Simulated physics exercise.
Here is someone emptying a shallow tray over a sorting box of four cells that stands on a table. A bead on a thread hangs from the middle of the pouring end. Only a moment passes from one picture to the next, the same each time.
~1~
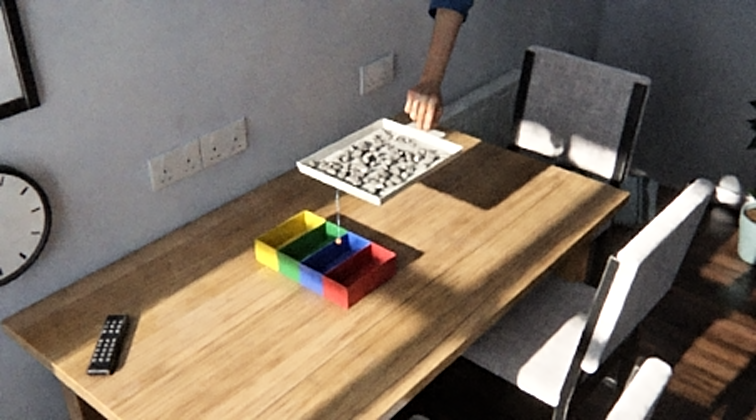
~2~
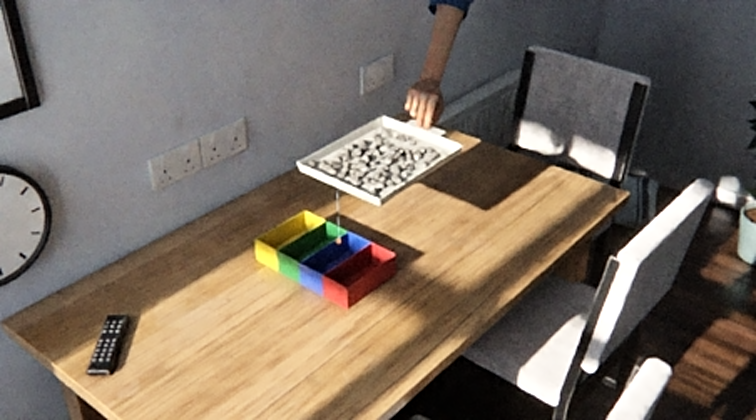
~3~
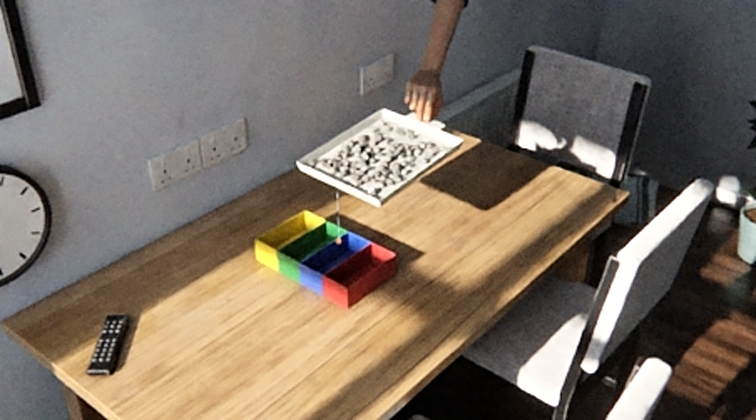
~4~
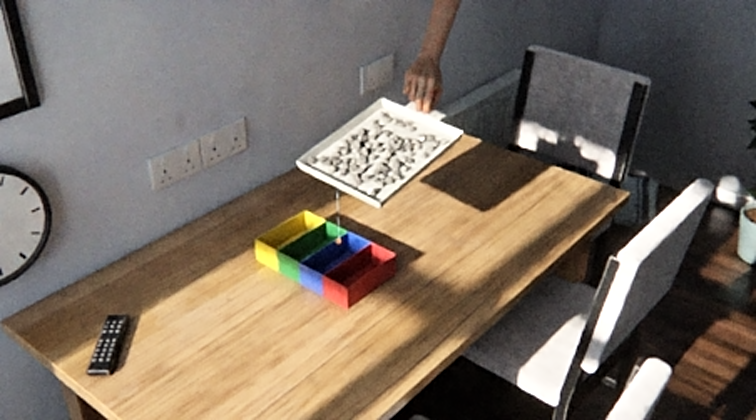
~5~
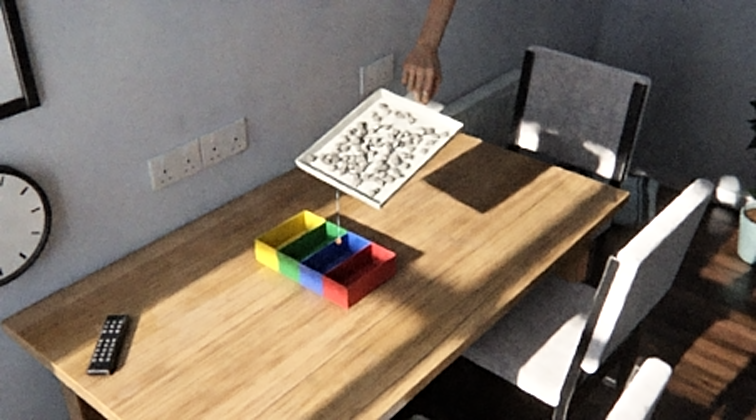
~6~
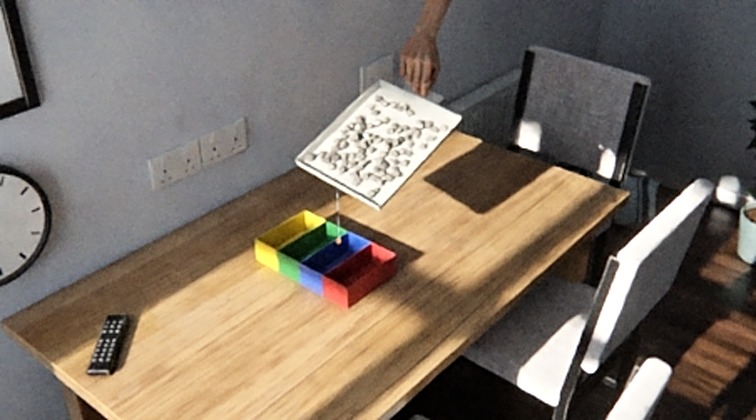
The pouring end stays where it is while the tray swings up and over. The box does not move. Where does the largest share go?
Fullest: The red cell.
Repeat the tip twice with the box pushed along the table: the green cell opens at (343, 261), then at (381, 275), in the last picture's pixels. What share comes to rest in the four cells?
First some 100, then 80 per cent.
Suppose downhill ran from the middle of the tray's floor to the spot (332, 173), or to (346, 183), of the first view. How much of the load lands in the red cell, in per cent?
First some 0, then 20 per cent.
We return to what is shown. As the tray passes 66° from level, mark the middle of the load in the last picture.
At about (358, 179).
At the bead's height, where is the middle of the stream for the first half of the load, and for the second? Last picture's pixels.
Early half (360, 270), late half (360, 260).
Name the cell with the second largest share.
Next in line is the blue cell.
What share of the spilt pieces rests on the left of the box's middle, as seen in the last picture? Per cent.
Near 20 %.
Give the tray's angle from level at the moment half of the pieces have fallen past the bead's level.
Around 95° of tilt.
Just after the last frame, tray tipped steeply; almost all on the tray; just a few falling or outside the box.
A moment on, tray tipped past a quarter turn; about a tenth on the tray; roughly a third in the red cell; about a tenth in the blue cell; just a few in the green cell; roughly a third falling or outside the box.
Further on, tray tipped past a quarter turn; roughly half in the red cell; roughly a quarter in the blue cell; just a few in the green cell; roughly a third falling or outside the box.
When it is over, tray tipped past a quarter turn; roughly half in the red cell; roughly a quarter in the blue cell; just a few in the green cell; not one in the yellow cell; roughly a third outside the box.
